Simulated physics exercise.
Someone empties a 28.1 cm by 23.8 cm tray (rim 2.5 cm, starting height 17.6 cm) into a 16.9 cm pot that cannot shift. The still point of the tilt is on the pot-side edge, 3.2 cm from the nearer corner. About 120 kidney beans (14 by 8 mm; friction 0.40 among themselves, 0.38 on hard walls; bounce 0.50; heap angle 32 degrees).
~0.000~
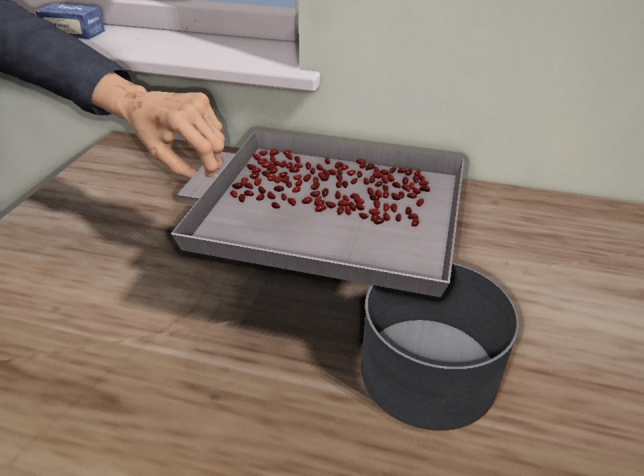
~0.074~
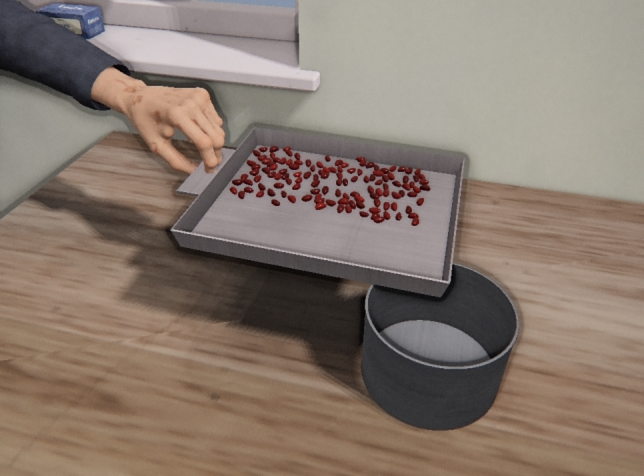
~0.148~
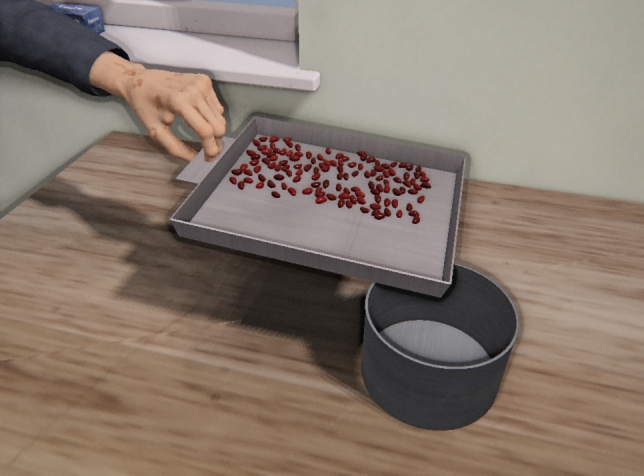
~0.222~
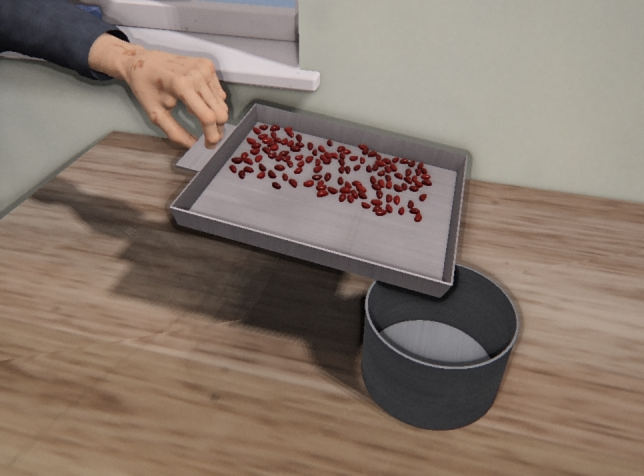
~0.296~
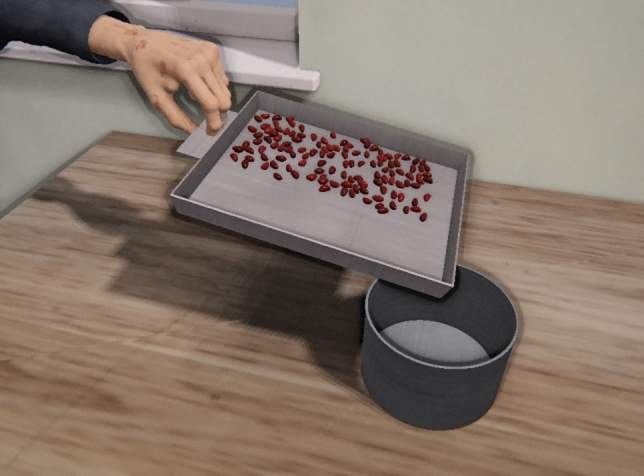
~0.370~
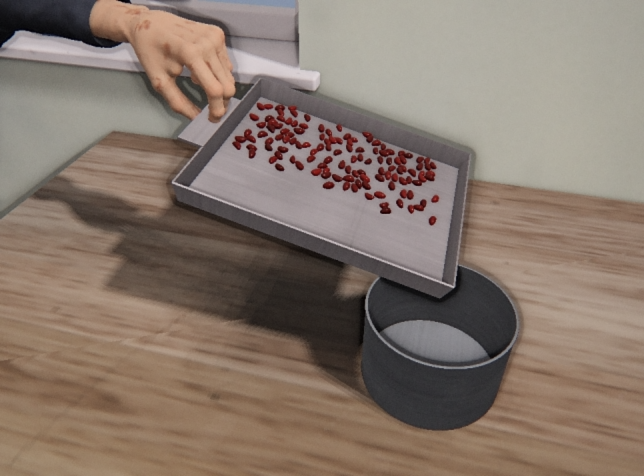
In this clip, a hand at the left gradually raises its side of a shallow gray tray of small dark red beans, tilting it toward a dark round pot at the right, while the beans shift slightly across the tray.
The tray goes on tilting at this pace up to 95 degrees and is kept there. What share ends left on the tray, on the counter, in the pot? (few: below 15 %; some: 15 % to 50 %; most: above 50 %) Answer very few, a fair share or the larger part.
Tray very few, counter a fair share, pot the larger part.
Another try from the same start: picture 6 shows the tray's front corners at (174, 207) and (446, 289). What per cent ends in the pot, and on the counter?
Pot 75, counter 25.
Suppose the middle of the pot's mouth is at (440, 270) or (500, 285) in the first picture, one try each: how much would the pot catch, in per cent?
About 40 and 70 per cent.
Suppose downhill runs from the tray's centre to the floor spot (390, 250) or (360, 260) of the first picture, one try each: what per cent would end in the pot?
About 90 and 65 per cent.
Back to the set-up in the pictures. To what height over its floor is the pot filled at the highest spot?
Roughly 1.5 cm.
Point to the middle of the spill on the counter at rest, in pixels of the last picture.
Near (540, 343).
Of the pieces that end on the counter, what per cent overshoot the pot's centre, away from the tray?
About 100 per cent.
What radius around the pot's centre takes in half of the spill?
Roughly 18 cm.
After 1.16 s, tilt 52 degrees; the tray holds 100 %, the pot 0 %.
After 1.69 s, tilt 77 degrees; the tray holds 95 %, the pot 0 %.
Then, at 2.28 s, tilt 95 degrees; the tray holds 10 %, the pot 45 %.
In the end, at 3.7 s, tray 0 %, counter 40 %, pot 60 %.
